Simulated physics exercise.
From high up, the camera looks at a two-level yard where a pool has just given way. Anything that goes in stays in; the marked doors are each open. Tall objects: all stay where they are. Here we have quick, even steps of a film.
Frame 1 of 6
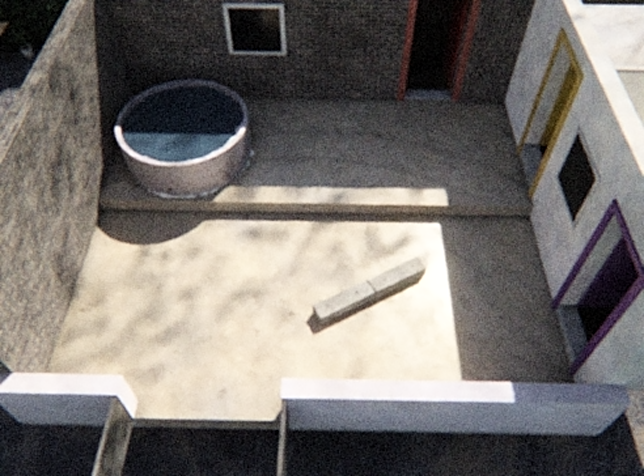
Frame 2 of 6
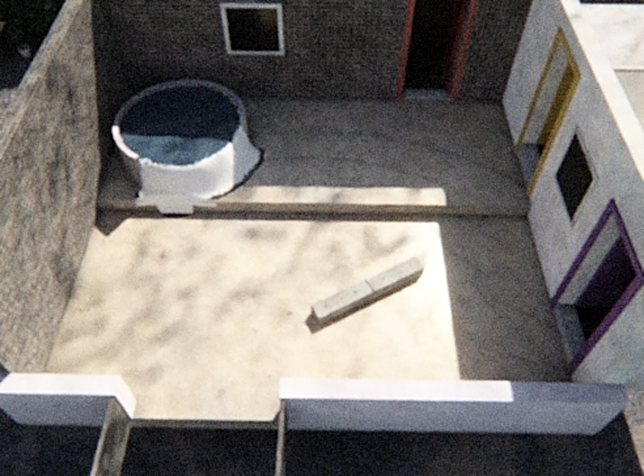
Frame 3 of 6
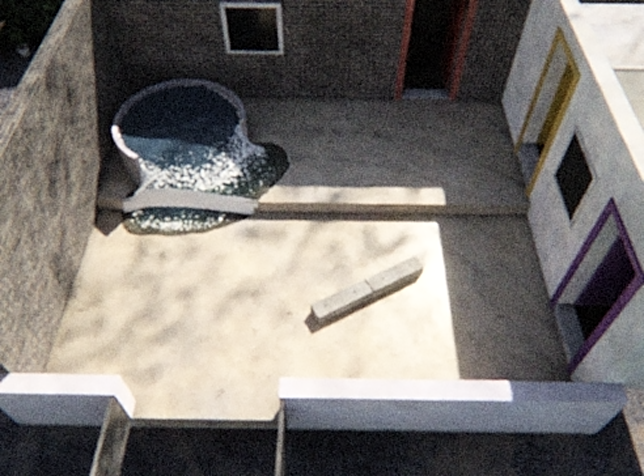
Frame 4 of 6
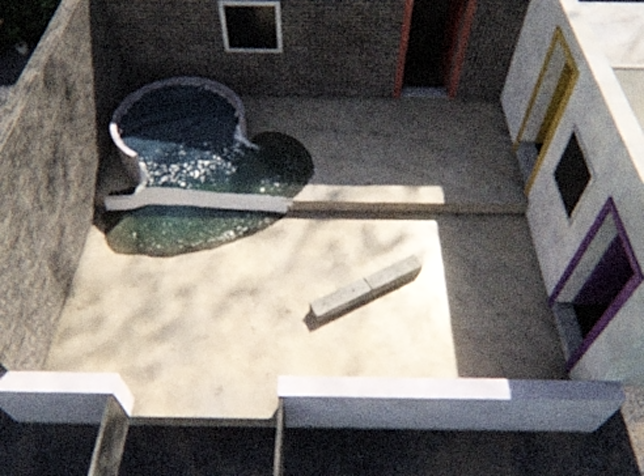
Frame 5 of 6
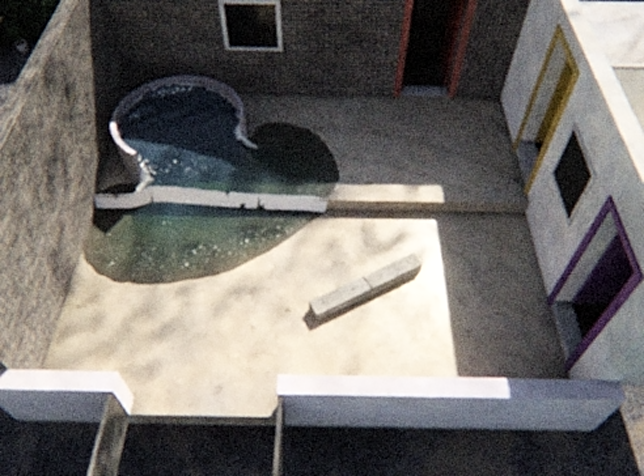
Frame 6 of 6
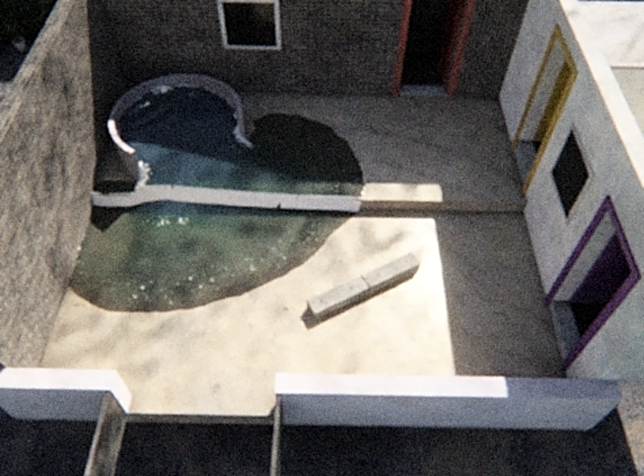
Water bursts through the front of a round pool in the corner of a walled, two-level yard, pouring out in white froth. It spreads across the upper level and over the step, then widens into a dark, rounded sheet on the sunlit lower ground, nearing a pale block lying there.
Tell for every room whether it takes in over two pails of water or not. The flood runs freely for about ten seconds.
The yellow door does not, the red door does not, the purple door does not.
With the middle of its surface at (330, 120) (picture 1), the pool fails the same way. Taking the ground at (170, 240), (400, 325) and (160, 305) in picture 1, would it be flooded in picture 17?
I'd say still dry for the first, swamped for the second and still dry for the third.
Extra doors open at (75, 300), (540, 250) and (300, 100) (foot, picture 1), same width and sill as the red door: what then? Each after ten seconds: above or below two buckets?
Below, above, below.
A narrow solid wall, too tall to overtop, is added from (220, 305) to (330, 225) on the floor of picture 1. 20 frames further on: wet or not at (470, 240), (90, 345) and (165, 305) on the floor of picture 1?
Soaked, soaked, soaked.
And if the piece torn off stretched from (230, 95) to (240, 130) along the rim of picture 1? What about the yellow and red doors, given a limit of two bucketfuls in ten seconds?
I'd expect the yellow one to stay beneath the mark and the red one to get past the mark.
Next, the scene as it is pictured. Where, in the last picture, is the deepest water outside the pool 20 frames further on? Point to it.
I'd mark about pixel (517, 220).
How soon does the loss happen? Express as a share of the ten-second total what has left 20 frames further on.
Log: Around 50 %, estimated.
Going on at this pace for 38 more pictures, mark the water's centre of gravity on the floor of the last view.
Roughly (330, 271).
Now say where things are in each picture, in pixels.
In the first picture, the round pool at (183, 123) is whole and still.
In the second picture, the front is at (256, 150), out from the gap at (208, 179).
In the third picture, water pours out at (208, 181) and has run to (283, 155).
In the fourth picture, water pours out at (207, 181) and has run to (303, 151).
In the fifth picture, the front is at (102, 268), out from the gap at (207, 179).
In the sixth picture, water pours out at (205, 178) and has run to (357, 174).
A moment on, water covers 50 % of the floor; the yellow door not reached, the red door not reached, the purple door not reached.
Next, water covers 60 % of the floor; the yellow door not reached, the red door not reached, the purple door not reached.
Then, water covers 65 % of the floor; the yellow door wet at the sill, nothing in, the red door wet at the sill, nothing in, the purple door wet at the sill, nothing in.
Later, water covers 70 % of the floor; the yellow door wet at the sill, nothing in, the red door wet at the sill, nothing in, the purple door wet at the sill, nothing in.
In the end, water covers 70 % of the floor; the yellow door wet at the sill, nothing in, the red door wet at the sill, nothing in, the purple door wet at the sill, nothing in.
